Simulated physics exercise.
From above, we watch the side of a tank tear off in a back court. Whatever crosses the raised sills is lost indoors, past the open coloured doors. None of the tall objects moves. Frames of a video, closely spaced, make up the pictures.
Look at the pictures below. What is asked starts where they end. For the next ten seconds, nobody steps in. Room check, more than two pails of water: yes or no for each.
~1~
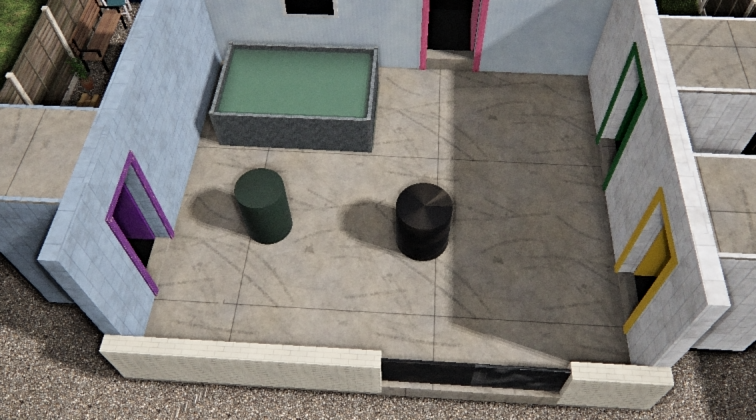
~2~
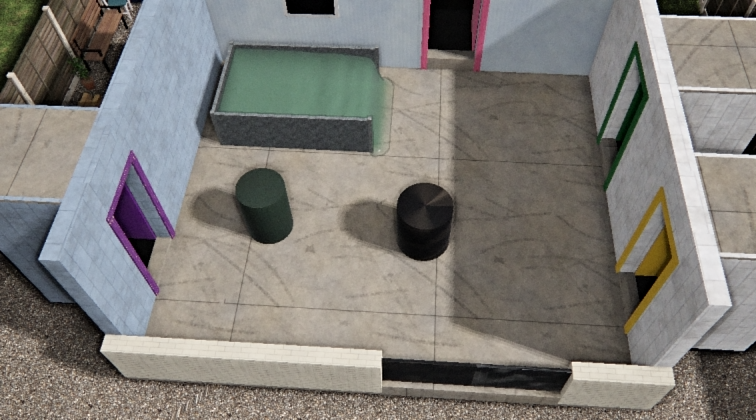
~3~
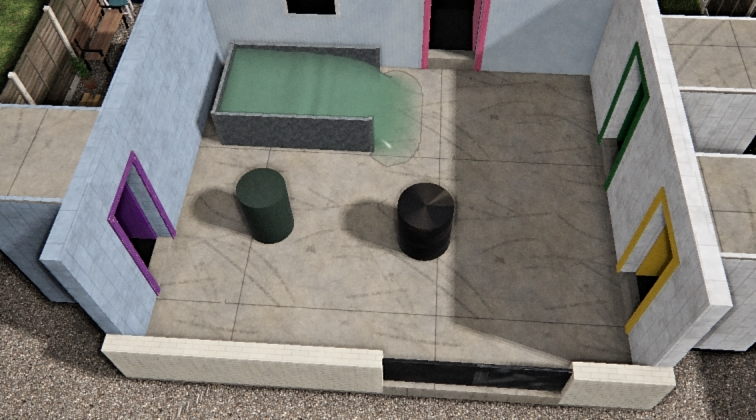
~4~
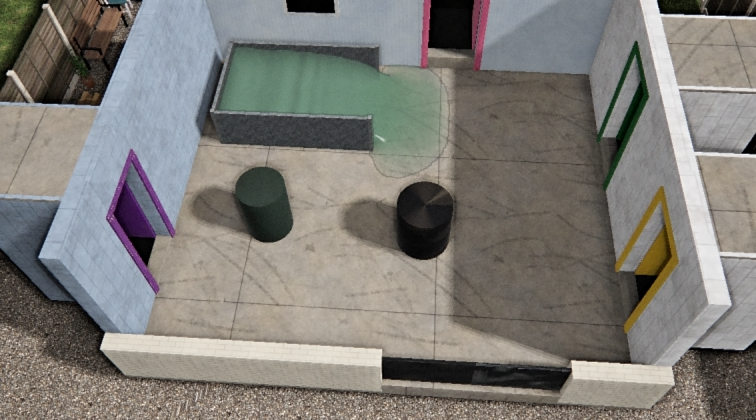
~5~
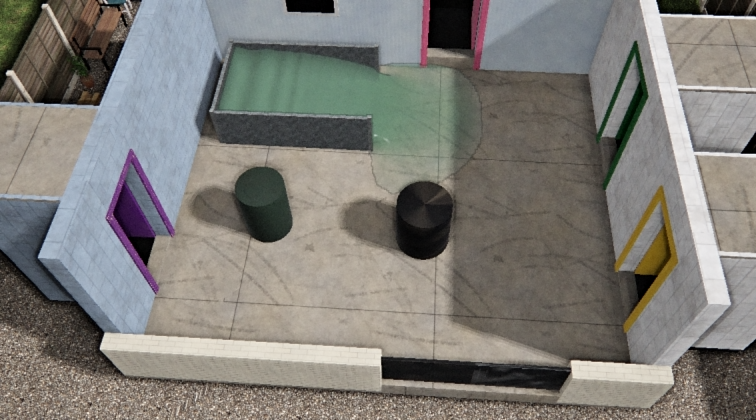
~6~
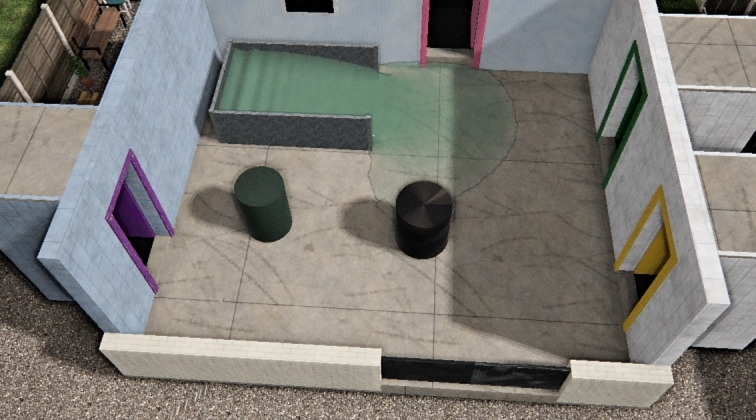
Pink door, no; purple door, yes; yellow door, yes; green door, yes.
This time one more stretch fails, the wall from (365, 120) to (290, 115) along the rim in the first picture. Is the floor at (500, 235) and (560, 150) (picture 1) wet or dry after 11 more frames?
In the order asked: Inundated, then unwetted.
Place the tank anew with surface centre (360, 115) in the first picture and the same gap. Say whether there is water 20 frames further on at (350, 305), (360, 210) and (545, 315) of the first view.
Spared, spared, hit.
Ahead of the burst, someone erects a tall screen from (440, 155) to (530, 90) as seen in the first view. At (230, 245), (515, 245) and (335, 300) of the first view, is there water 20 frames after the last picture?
Point by point: First not reached, second submerged, third not reached.
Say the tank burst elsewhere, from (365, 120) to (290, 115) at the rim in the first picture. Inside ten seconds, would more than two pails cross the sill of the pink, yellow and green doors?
Going door by door: The pink one stays safe, the yellow one gets too much, and the green one stays safe.
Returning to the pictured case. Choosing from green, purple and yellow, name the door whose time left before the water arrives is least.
Looks like the green-painted one.
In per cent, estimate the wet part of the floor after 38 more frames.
Around 75 percent, give or take.
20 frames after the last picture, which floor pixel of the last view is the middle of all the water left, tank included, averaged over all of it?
I'd point to (483, 152).
A moment on, water covers 35 % of the floor; the pink door wet at the sill, nothing in, the purple door not reached, the yellow door not reached, the green door wet at the sill, nothing in.
Next, water covers 40 % of the floor; the pink door wet at the sill, nothing in, the purple door not reached, the yellow door wet at the sill, nothing in, the green door over two buckets in.
Then, water covers 45 % of the floor; the pink door wet at the sill, nothing in, the purple door not reached, the yellow door over two buckets in, the green door far over two buckets in.
Later, water covers 75 % of the floor; the pink door wet at the sill, nothing in, the purple door not reached, the yellow door far over two buckets in, the green door far over two buckets in.
In the end, water covers 100 % of the floor; the pink door wet at the sill, nothing in, the purple door over two buckets in, the yellow door far over two buckets in, the green door far over two buckets in.
